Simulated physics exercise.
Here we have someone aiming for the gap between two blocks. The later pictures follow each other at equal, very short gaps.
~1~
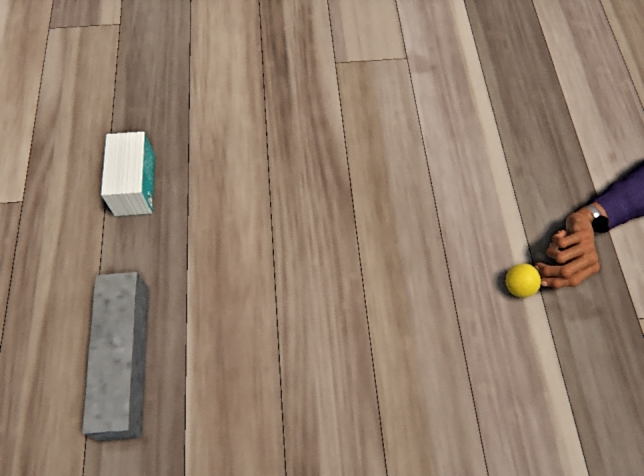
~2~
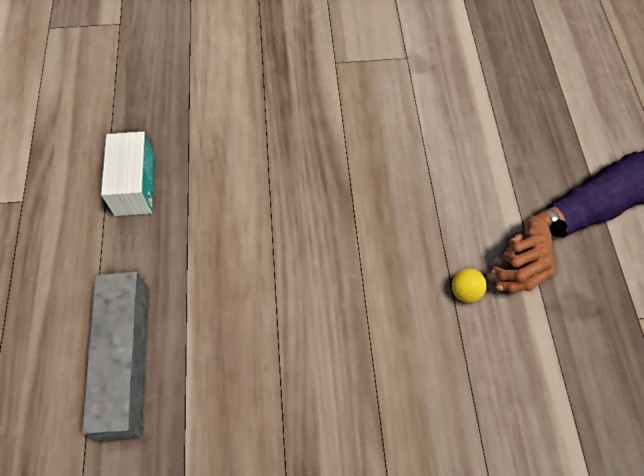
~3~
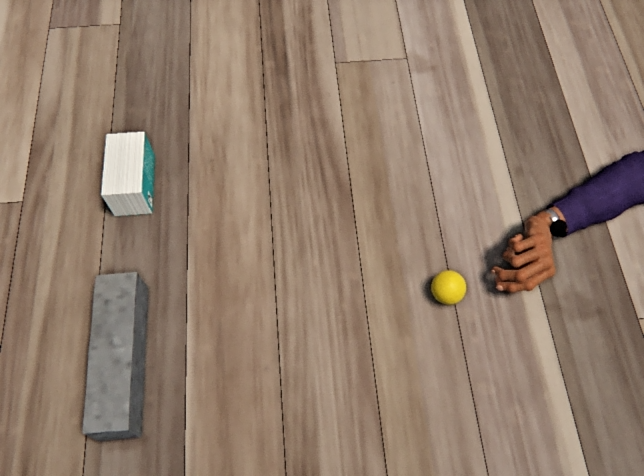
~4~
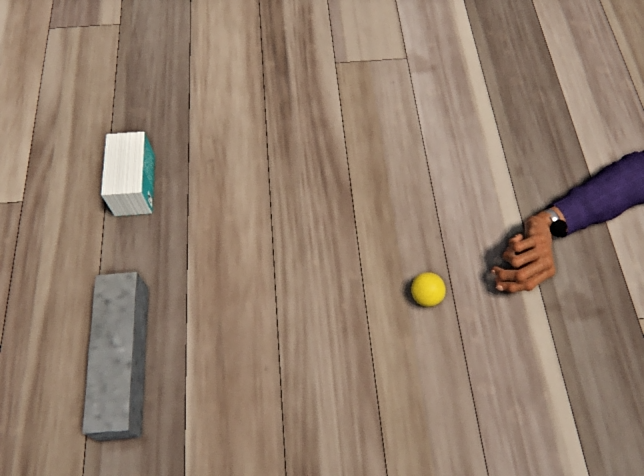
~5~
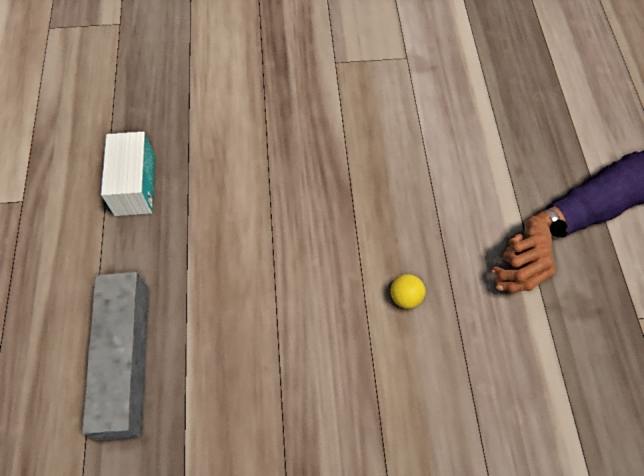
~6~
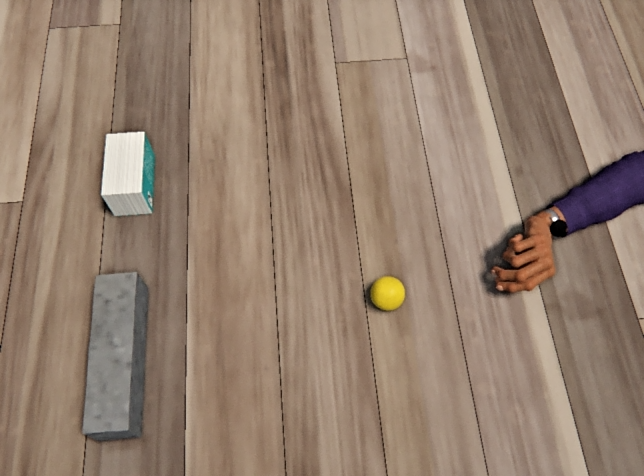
Yellow ball leaving a purple-sleeved hand and rolling left across wooden floorboards, with a turquoise book and grey brick lying still.
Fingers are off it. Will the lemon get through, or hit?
As it turns out, the lemon is stopped.
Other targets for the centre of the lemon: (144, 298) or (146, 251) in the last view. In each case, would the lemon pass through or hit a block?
Try by try, it is stopped; rolls through.
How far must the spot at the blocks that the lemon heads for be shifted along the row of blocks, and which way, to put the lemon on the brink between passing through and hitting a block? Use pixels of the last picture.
About 44 pixels up.
Then, 0.22 s on from there, lemon heading on near (277, 303).
In the end, the lemon bounces off, near (172, 316).
